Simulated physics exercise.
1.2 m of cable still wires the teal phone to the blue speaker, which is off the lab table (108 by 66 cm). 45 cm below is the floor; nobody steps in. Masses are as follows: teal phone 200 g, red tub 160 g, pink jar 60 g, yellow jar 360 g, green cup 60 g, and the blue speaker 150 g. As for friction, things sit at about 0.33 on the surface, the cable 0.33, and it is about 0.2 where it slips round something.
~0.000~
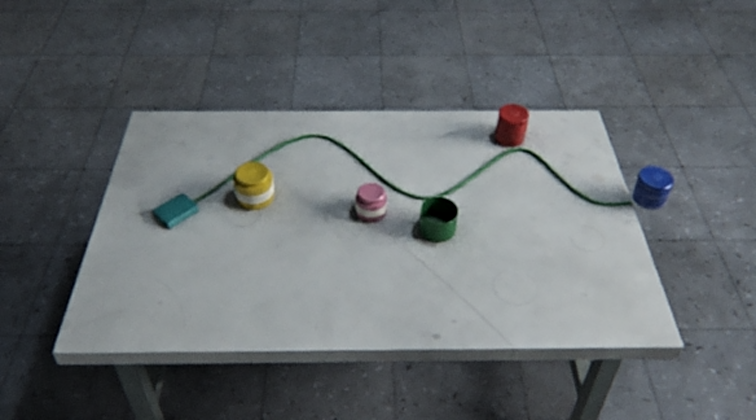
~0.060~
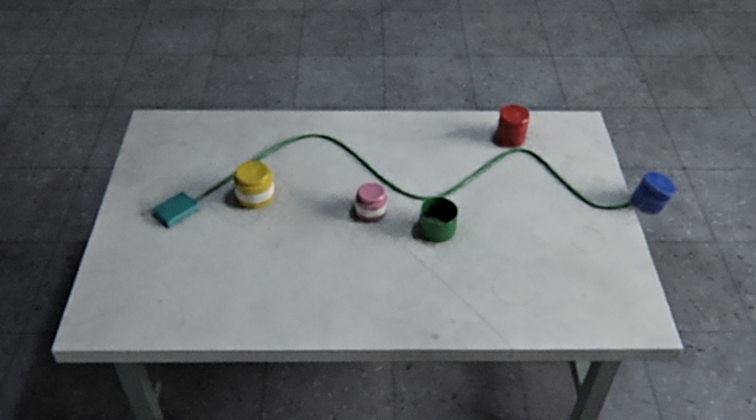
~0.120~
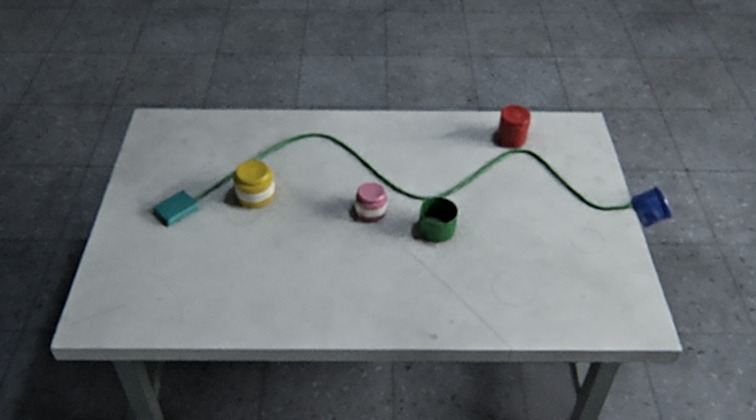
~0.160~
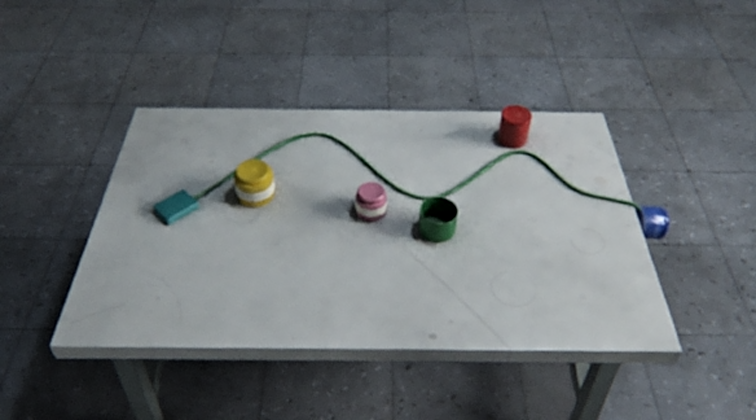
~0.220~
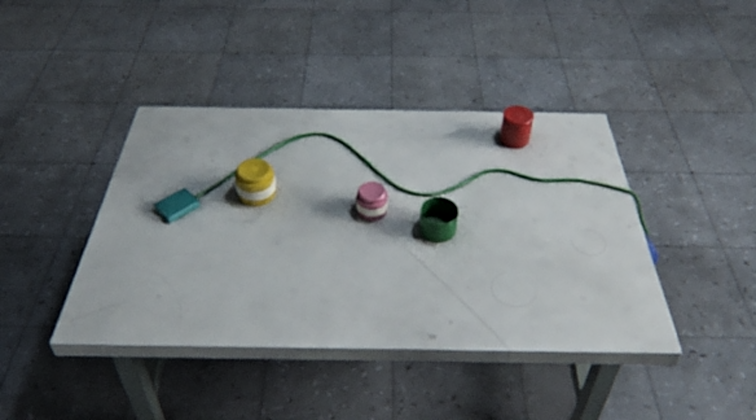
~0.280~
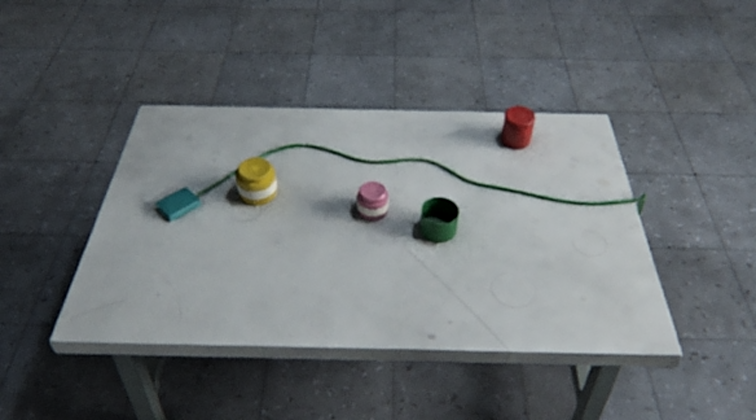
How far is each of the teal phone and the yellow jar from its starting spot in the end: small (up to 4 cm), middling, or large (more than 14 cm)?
The teal phone ends a middling distance away, the yellow jar ends only a small distance away.
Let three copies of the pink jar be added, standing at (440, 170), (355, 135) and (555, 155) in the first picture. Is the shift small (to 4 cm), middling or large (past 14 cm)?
Shift 1: Minor. Shift 2: Minor. Shift 3: Minor.
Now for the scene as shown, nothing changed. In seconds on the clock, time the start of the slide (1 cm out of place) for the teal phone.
The teal phone gets there close to 0.36 s.
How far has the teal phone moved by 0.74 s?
The teal phone is around 10 cm from where it began.
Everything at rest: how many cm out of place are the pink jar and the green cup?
Net shift - pink jar 0 cm, green cup 0 cm.
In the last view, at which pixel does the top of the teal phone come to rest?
Last view, top position: About (222, 185).
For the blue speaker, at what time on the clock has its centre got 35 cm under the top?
It gets there at roughly 0.36 s.
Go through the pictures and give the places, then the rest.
The first frame shows shows, teal phone (175, 208); yellow jar (252, 172); cable runs through (579, 193) (497, 158) (410, 195) (333, 140).
The second frame shows shows, blue speaker (657, 182); cable runs through (579, 194) (410, 195).
The third frame shows shows, blue speaker (651, 208); cable runs through (580, 195) (411, 195).
The fourth frame shows shows, blue speaker (647, 222); cable runs through (587, 194) (411, 195).
The fifth frame shows shows, blue speaker (638, 251); cable runs through (630, 192) (414, 193).
The sixth frame shows shows, teal phone (178, 201); yellow jar (255, 168); cable runs through (562, 201) (450, 171) (345, 155).
At 0.5 s, the cable's tail end at (241, 188); teal phone 9 cm off its start, blue speaker over the edge.
At 0.7 s, the cable's tail end at (242, 188); teal phone 9 cm off its start, yellow jar 1 cm off its start, blue speaker over the edge.
At 1.0 s, the cable's tail end at (242, 188); teal phone 9 cm off its start at (222, 185), yellow jar 1 cm off its start at (257, 170), blue speaker over the edge.
At 1.2 s, the cable's tail end at (242, 188); teal phone 9 cm off its start, yellow jar 1 cm off its start, blue speaker over the edge.
At 2.4 s, the cable's tail end at (242, 188); teal phone 9 cm off its start at (222, 185), yellow jar 1 cm off its start at (257, 170), blue speaker over the edge.
